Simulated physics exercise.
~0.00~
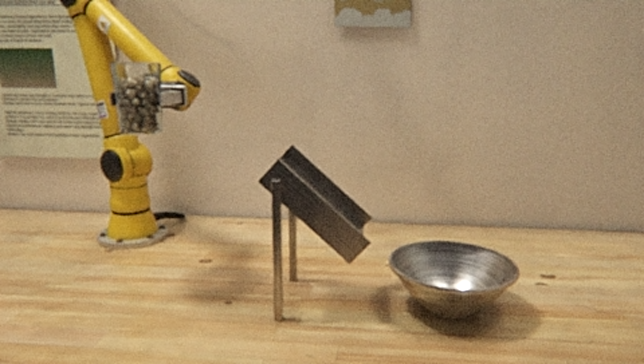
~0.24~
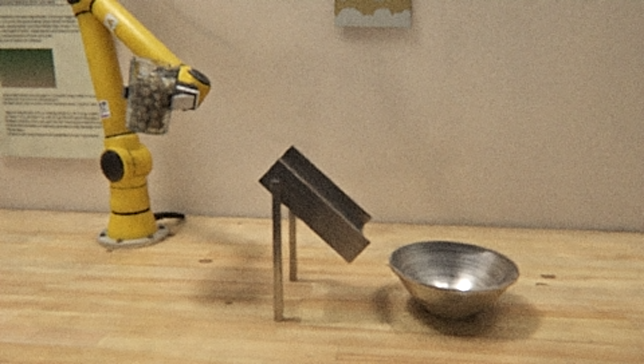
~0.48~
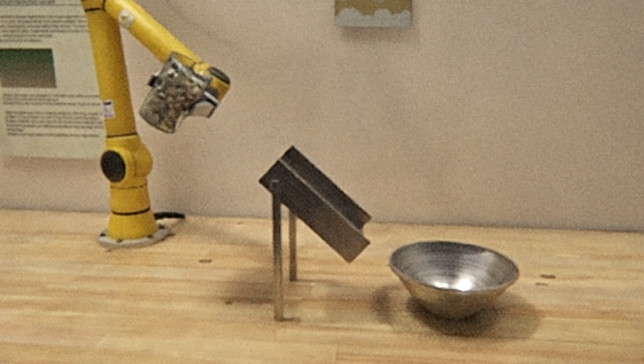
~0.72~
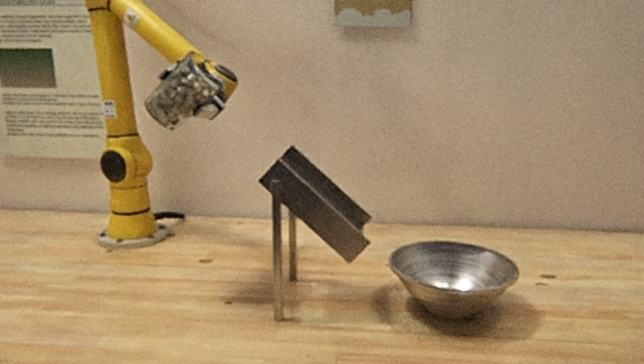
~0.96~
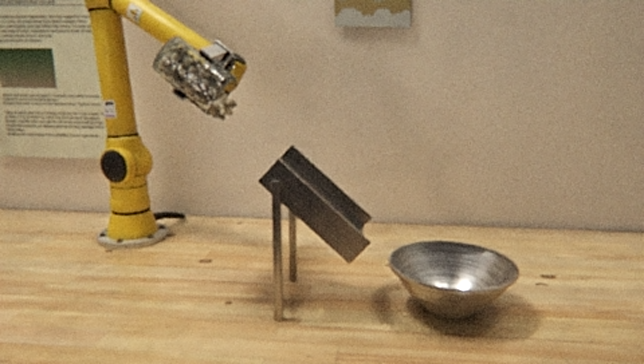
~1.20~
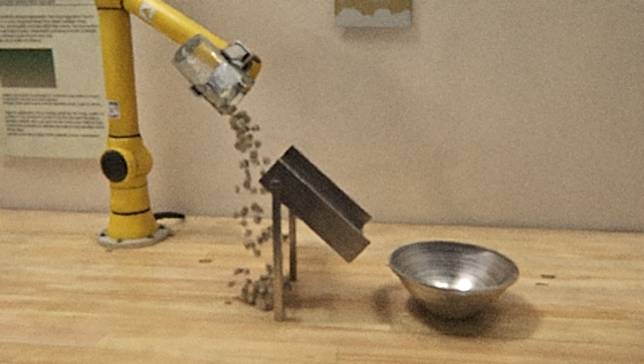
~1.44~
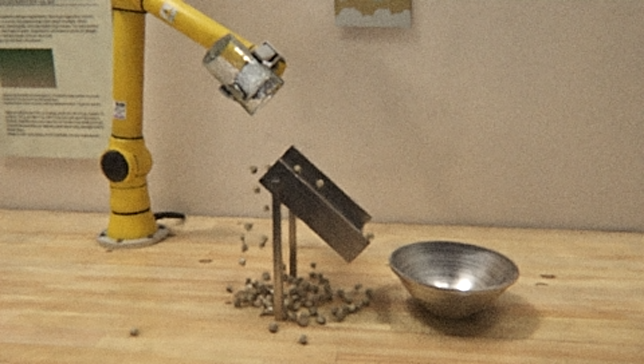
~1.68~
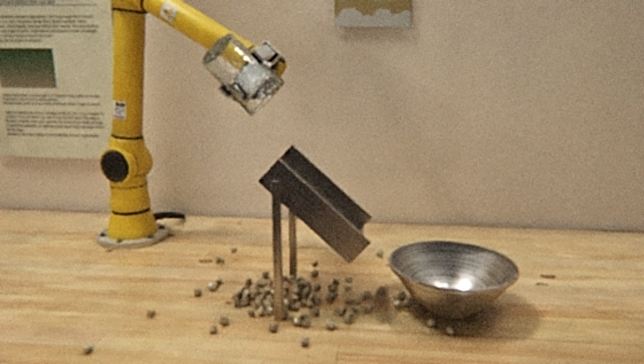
On a wooden table, a yellow robot arm tips pebbles beside a chute, missing the bowl.
